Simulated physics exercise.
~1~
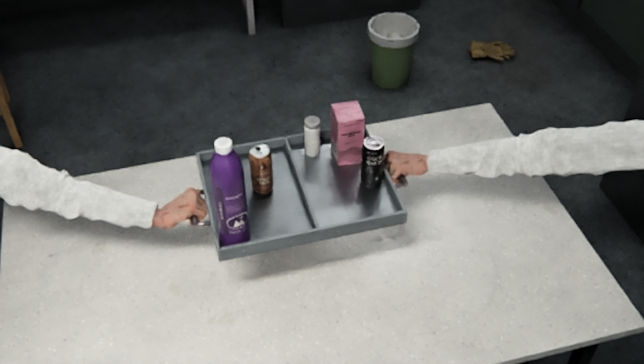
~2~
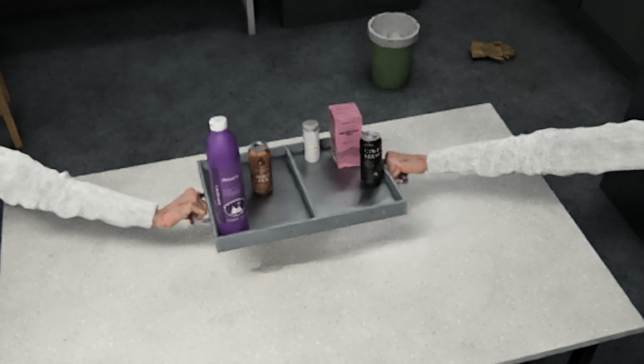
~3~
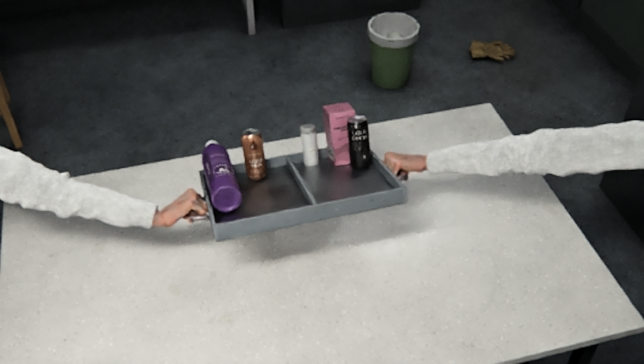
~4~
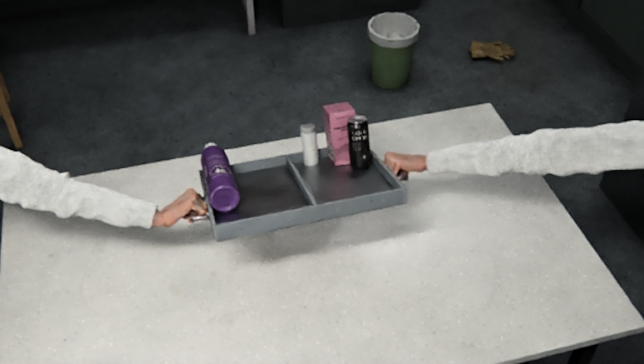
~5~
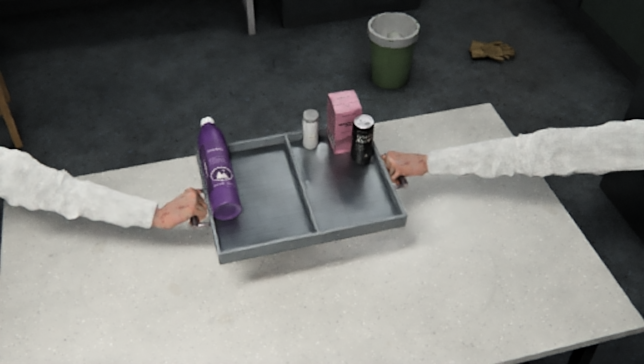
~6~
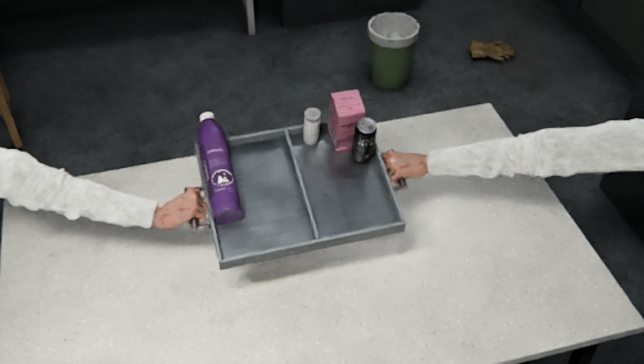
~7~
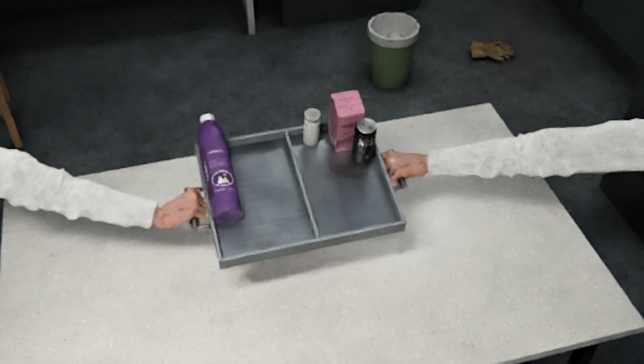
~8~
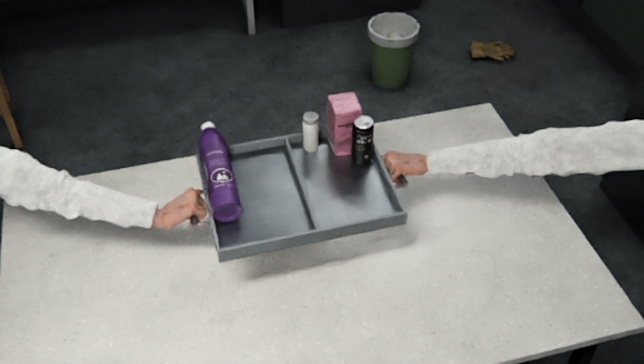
Above a pale table, two hands tilt a divided gray tray far side down, then back the other way and toward level; the purple bottle topples, the orange can slides away out of sight, and the black can shifts, ending upright beside the pink carton and white shaker.
